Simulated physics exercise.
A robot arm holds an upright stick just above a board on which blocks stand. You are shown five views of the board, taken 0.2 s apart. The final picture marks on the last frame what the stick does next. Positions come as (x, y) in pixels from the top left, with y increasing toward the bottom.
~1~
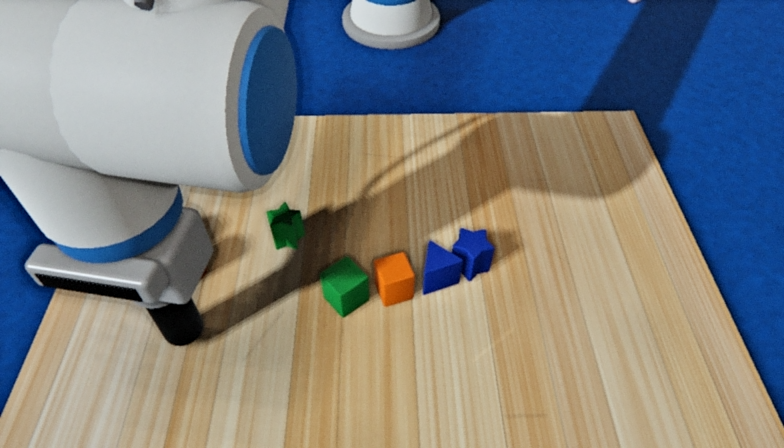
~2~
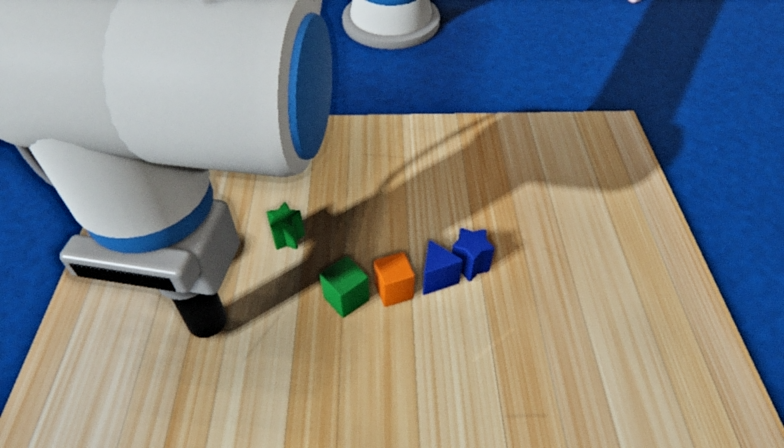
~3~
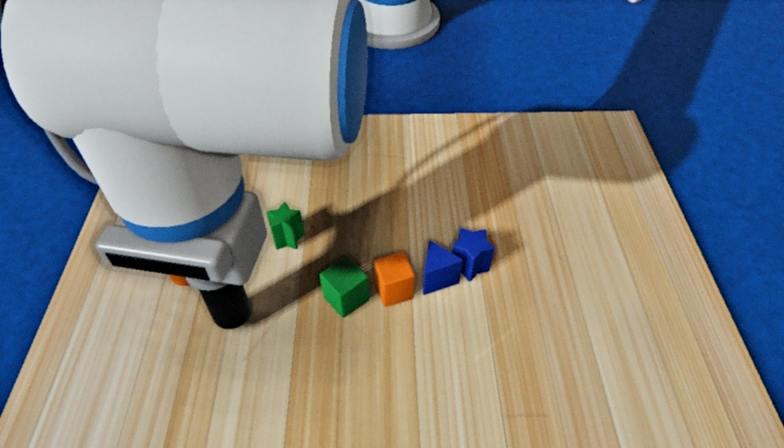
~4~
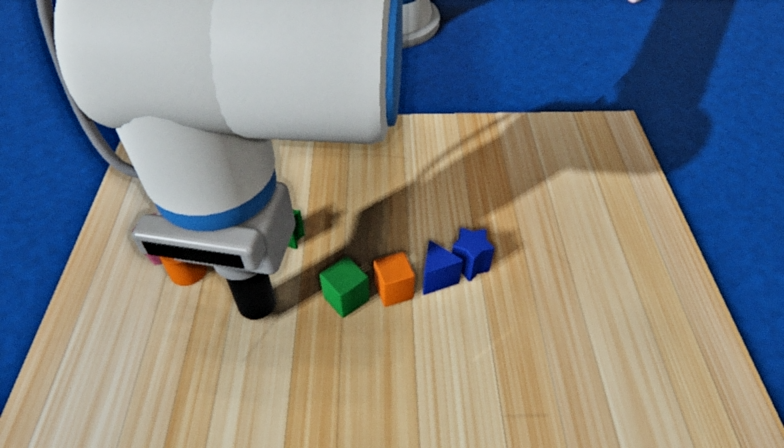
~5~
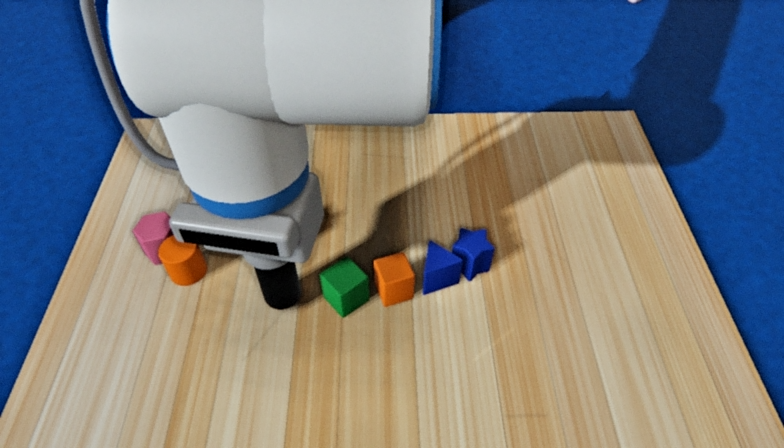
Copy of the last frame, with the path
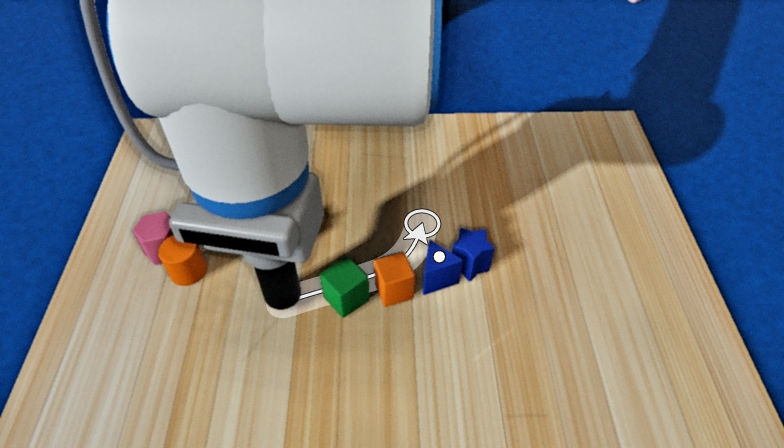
A big white robot arm moved its black stick steadily right across a wooden board, closing in beside a green block without pushing anything, while orange and pink blocks came into view behind it.
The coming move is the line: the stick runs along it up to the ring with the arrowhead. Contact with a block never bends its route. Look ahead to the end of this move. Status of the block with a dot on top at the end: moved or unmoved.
Displaced, by a centimetre or more.
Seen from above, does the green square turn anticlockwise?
That would be a no.
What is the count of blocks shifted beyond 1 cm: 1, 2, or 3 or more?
Total: Three-plus.
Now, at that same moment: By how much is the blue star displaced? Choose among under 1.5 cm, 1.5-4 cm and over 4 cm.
Less than 1.5 cm.
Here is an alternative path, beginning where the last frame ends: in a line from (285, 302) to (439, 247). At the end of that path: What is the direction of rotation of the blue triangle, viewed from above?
From above, the turn goes anticlockwise.
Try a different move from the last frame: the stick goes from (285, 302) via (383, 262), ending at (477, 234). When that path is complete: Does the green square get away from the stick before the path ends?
I'd say yes.
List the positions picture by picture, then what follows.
Tip of the stick at (185, 330), middles of tops, green square at (344, 275), orange square at (394, 267), blue triangle at (439, 257), blue star at (474, 241), in the first frame.
Stick at (208, 323), nothing pushed, in the second frame.
Stick at (233, 314), nothing pushed, in the third frame.
Stick at (258, 305), nothing pushed, in the fourth frame.
Stick at (283, 295), green square at (344, 275), orange square at (394, 267), blue triangle at (439, 257), blue star at (474, 241), in the fifth frame.
The line goes from (285, 302) over (344, 284) and (398, 263) to (422, 223); the dot is on the blue triangle.
The first path, step by step. One third of the way, stick at (344, 278); green square at (377, 276), turned 40° clockwise; orange square at (413, 268), turned 20° clockwise.
Two thirds of the way, stick at (398, 256); green square at (393, 277), turned 100° clockwise; orange square at (432, 276); blue triangle at (456, 259), turned 25° anticlockwise; blue star at (477, 239), turned 15° anticlockwise.
At the end, stick at (423, 216); green square at (393, 277), turned 100° clockwise; orange square at (432, 276); blue triangle at (456, 259), turned 25° anticlockwise; blue star at (477, 239), turned 15° anticlockwise.
